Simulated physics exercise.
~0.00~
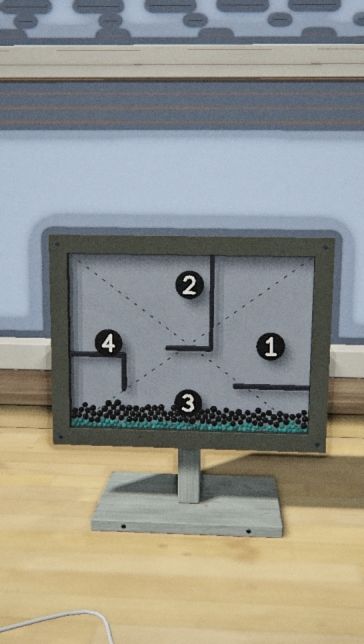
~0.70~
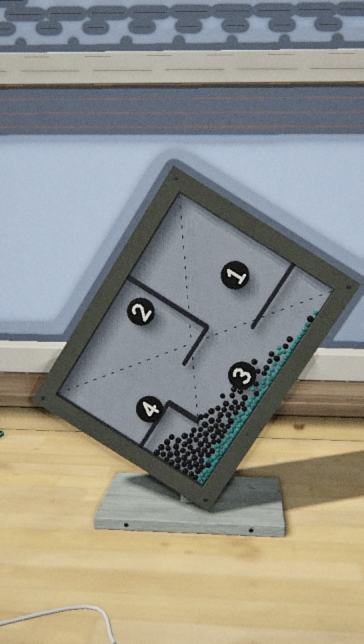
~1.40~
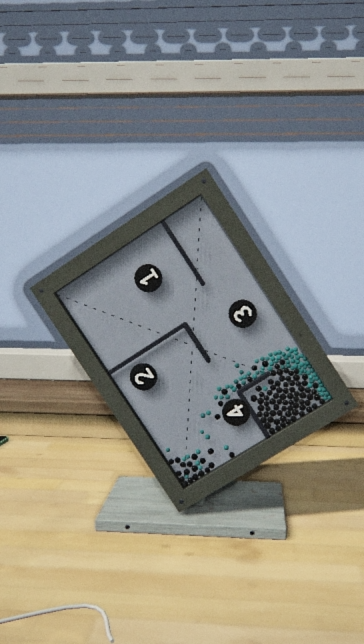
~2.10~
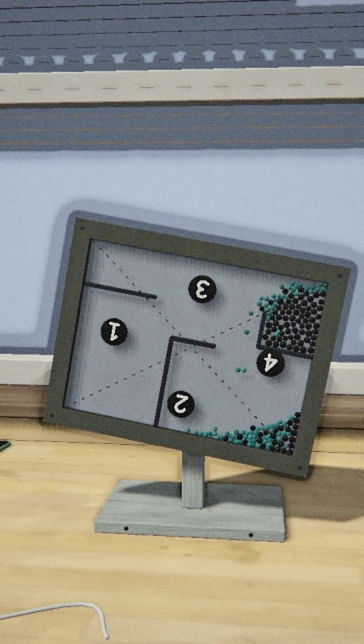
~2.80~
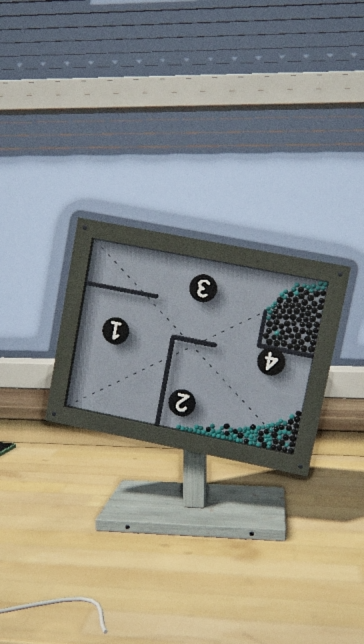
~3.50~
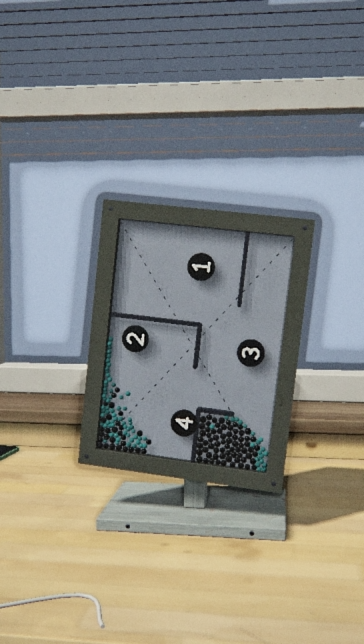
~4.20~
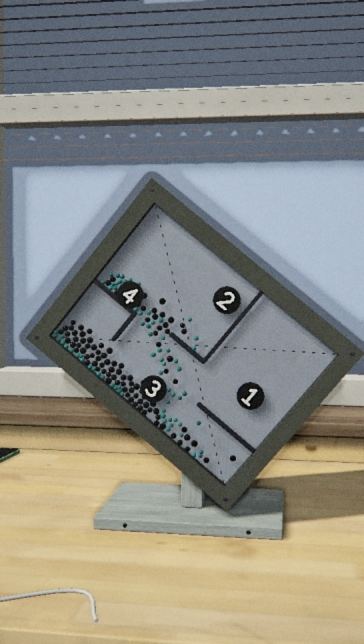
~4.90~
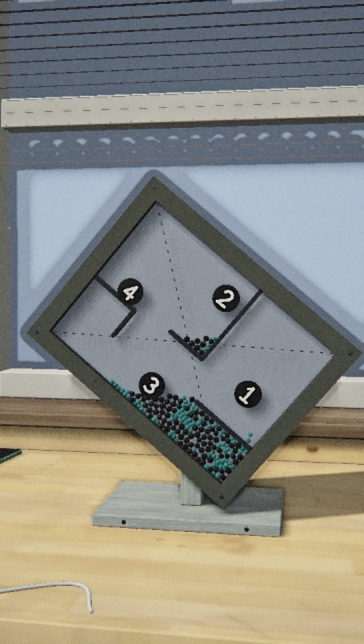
A framed panel of black and turquoise beads turned anticlockwise on its stand until nearly upside down, paused, then swung back past level, tilting clockwise, and the beads poured down into a heap along its lowest corner, a few caught on a ledge.
